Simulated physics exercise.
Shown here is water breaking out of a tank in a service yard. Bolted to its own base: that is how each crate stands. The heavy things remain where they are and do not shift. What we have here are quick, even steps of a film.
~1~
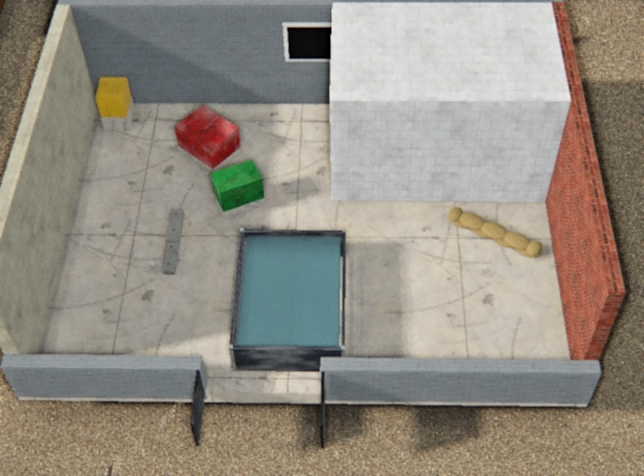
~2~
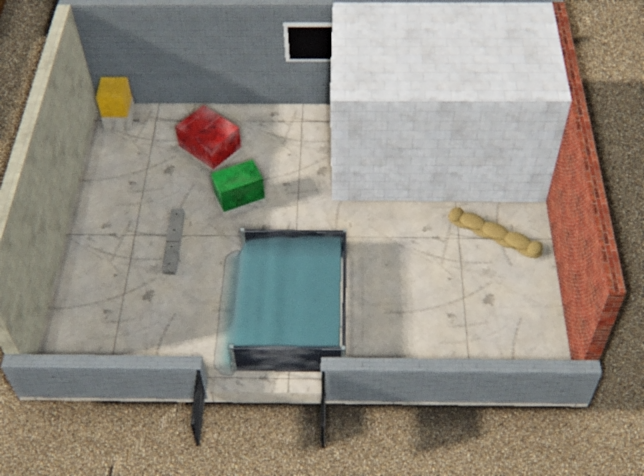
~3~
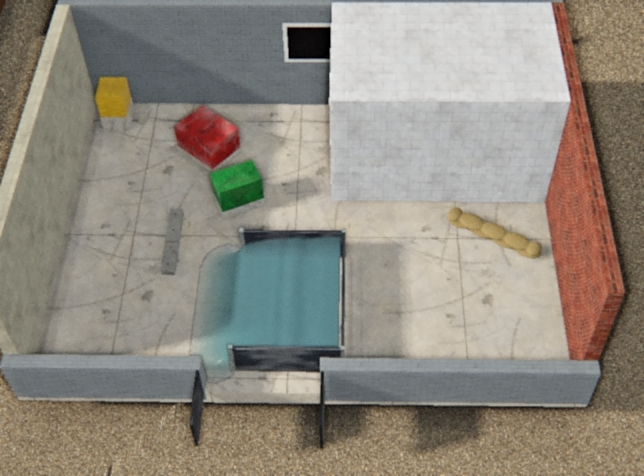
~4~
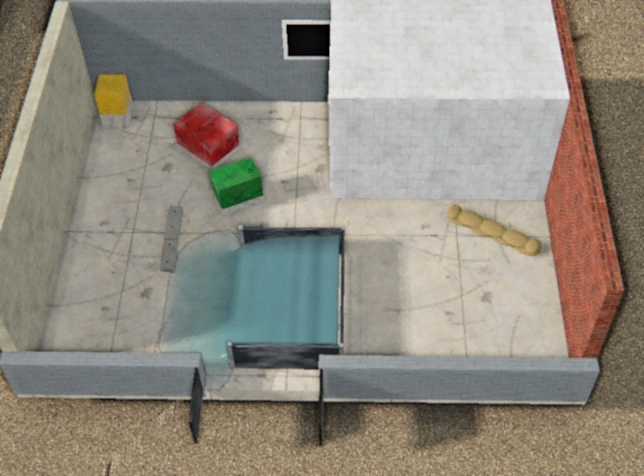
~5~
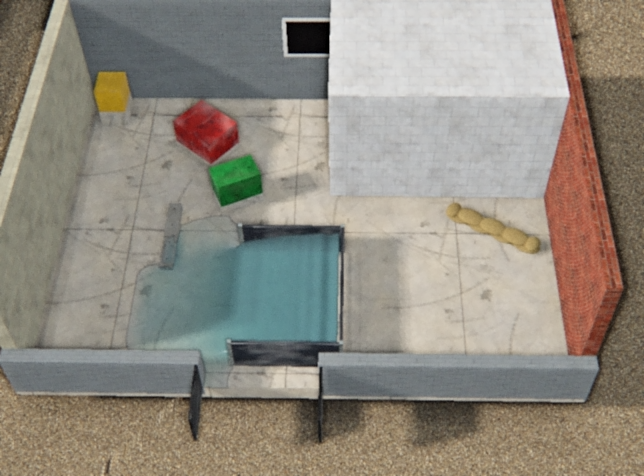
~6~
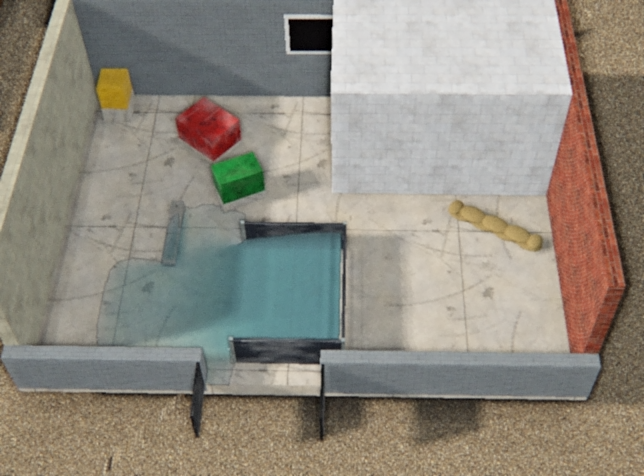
Water poured out of the open left side of a tank in a walled yard and spread leftward across the floor, reaching around a thin grey slab while the red, green and yellow crates stayed still.
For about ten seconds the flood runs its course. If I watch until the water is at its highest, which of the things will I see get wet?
The yellow crate is never reached; the green crate is never reached; the red crate is reached.
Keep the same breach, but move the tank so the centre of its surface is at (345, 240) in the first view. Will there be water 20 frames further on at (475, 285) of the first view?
Answer: Dry.
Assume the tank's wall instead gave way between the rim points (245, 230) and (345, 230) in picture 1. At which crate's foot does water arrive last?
My pick is the yellow one.
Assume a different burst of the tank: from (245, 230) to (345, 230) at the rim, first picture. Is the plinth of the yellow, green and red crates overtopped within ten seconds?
The yellow crate is untouched, the green crate is flooded and the red crate is flooded.
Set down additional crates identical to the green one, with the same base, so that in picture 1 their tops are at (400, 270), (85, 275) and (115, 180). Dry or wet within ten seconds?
Respectively: Comes through fine, is reached and is reached.
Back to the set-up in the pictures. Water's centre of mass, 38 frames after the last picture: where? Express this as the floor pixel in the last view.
Centre of the water: Near (185, 214).
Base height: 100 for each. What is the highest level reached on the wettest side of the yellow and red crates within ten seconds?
In order: 60% and 200%.
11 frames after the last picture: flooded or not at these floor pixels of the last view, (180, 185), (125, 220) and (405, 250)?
First spot swamped, second spot swamped, third spot clear.
A moment on, water covers 30 % of the floor; the yellow crate not reached, the green crate water round its plinth, the red crate water round its plinth.
Next, water covers 35 % of the floor; the yellow crate not reached, the green crate water round its plinth, the red crate water round its plinth.
Then, water covers 45 % of the floor; the yellow crate water round its plinth, the green crate water round its plinth, the red crate water round its plinth.
Later, water covers 60 % of the floor; the yellow crate water round its plinth, the green crate water round its plinth, the red crate water round its plinth.
In the end, water covers 75 % of the floor; the yellow crate stayed above the water, the green crate stayed above the water, the red crate was topped.
